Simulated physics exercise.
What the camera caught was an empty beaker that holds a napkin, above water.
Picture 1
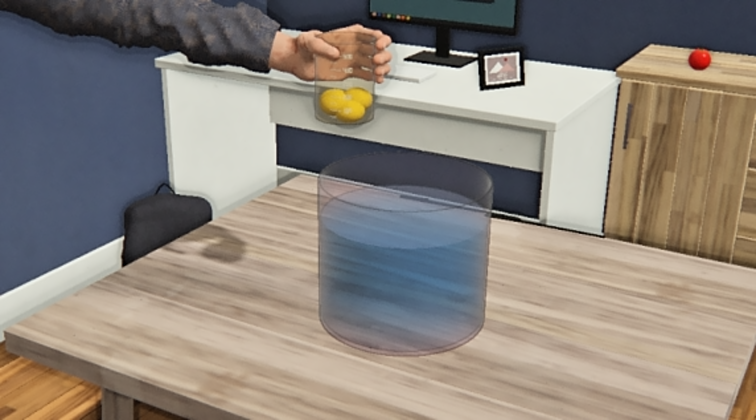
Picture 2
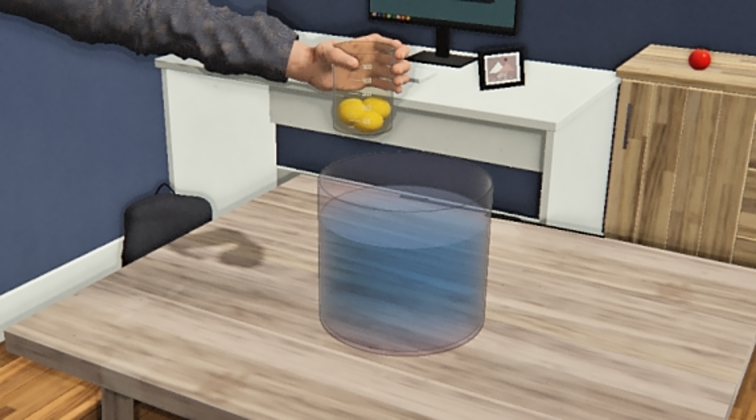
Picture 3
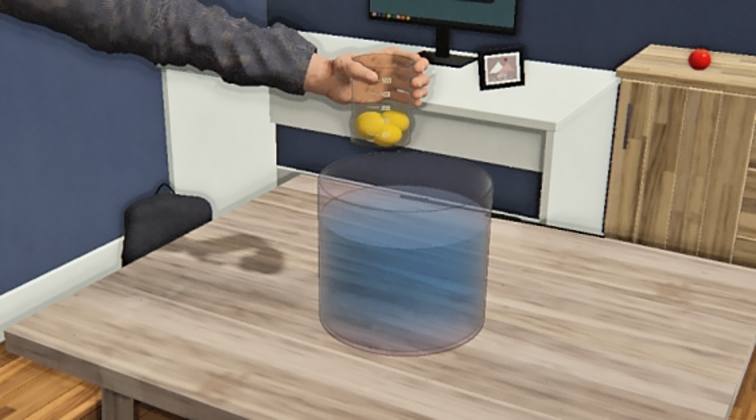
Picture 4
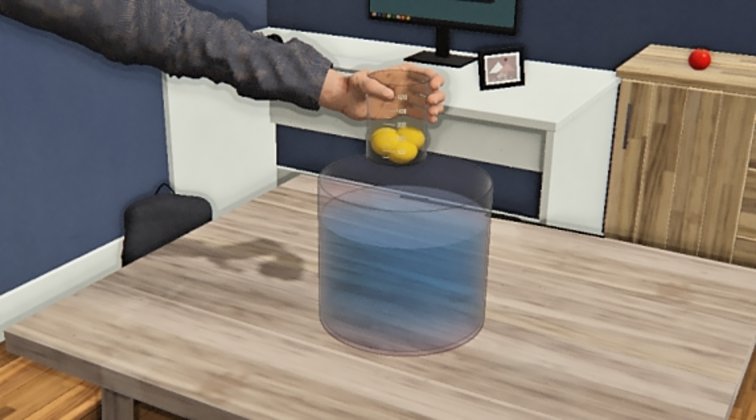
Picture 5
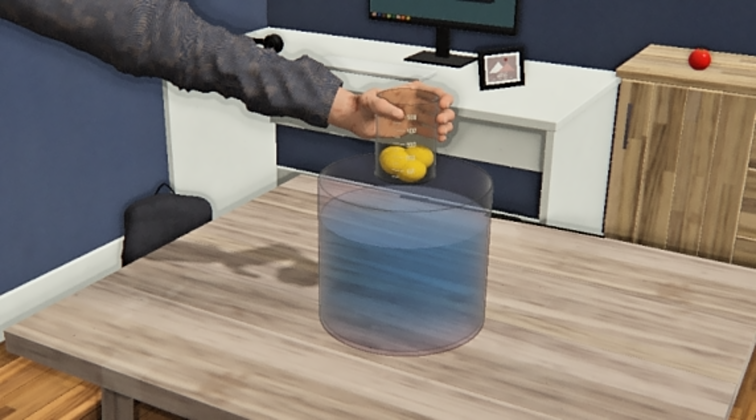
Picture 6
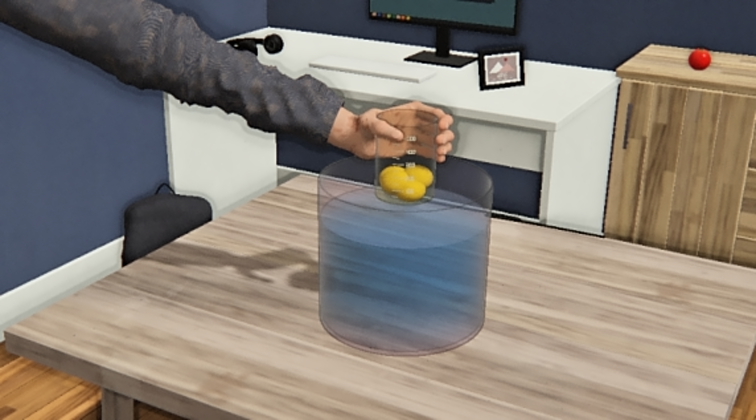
A hand in a dark grey sleeve reaches from the left over a wooden table in a blue-walled room, seen from slightly above by a still camera. It holds a small clear beaker with bunched yellow contents above a clear tub of blue water, before a white desk and a red ball on a wooden cabinet. The hand carries the upright beaker rightward and down to just over the water.
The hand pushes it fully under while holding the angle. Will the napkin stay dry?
No.
Next, the beaker enters the water.
After that, water pours in as the air escapes.
Finally, the beaker is under, flooded, and the napkin is wet.
